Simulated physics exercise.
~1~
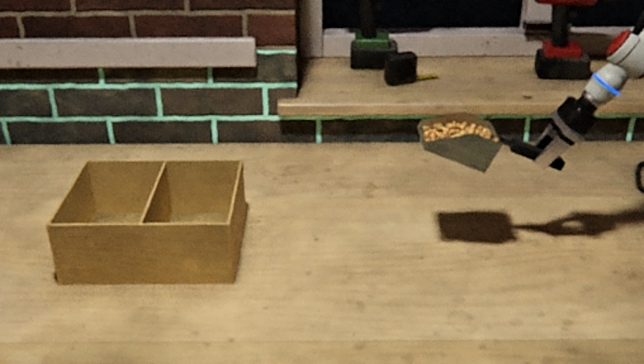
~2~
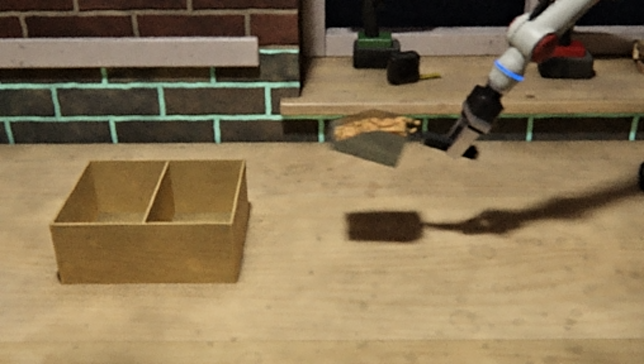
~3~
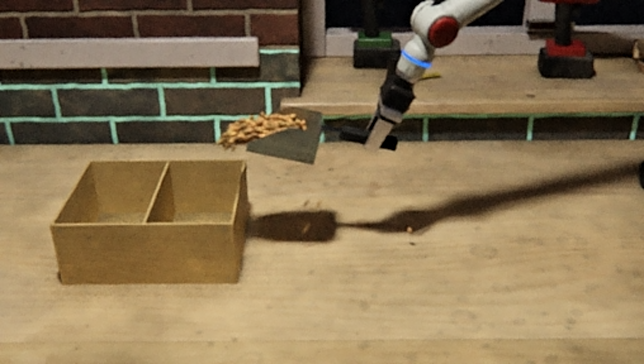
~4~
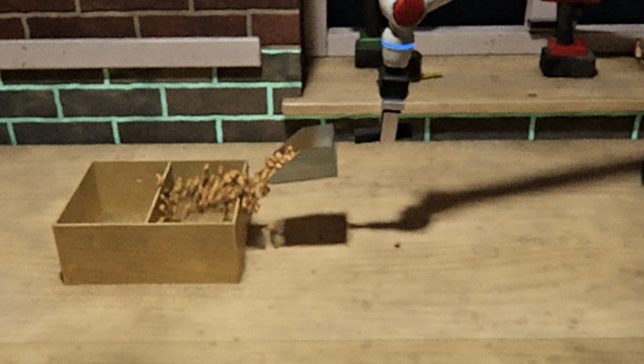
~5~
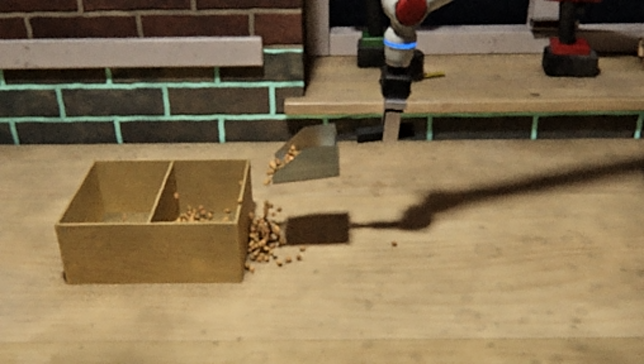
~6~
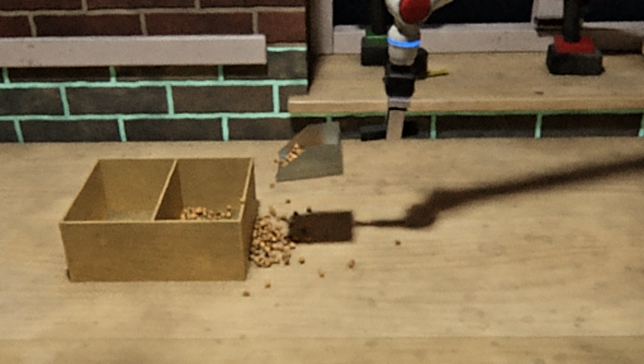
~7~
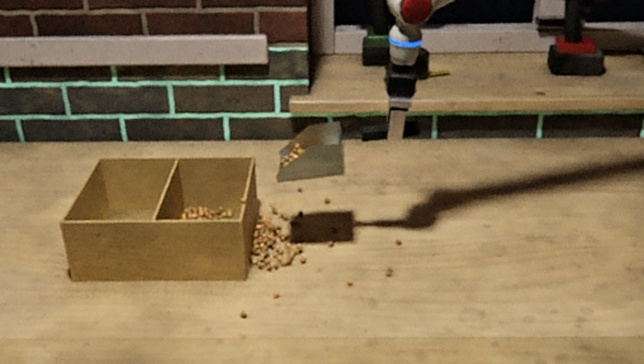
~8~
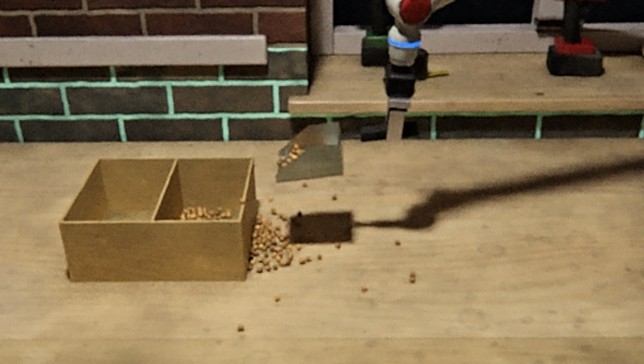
On a wooden tabletop, a robot arm swept a scoop of chickpeas left toward a divided wooden box and tipped it, spilling some into the right compartment and many onto the table beside it, while a few stayed in the scoop.
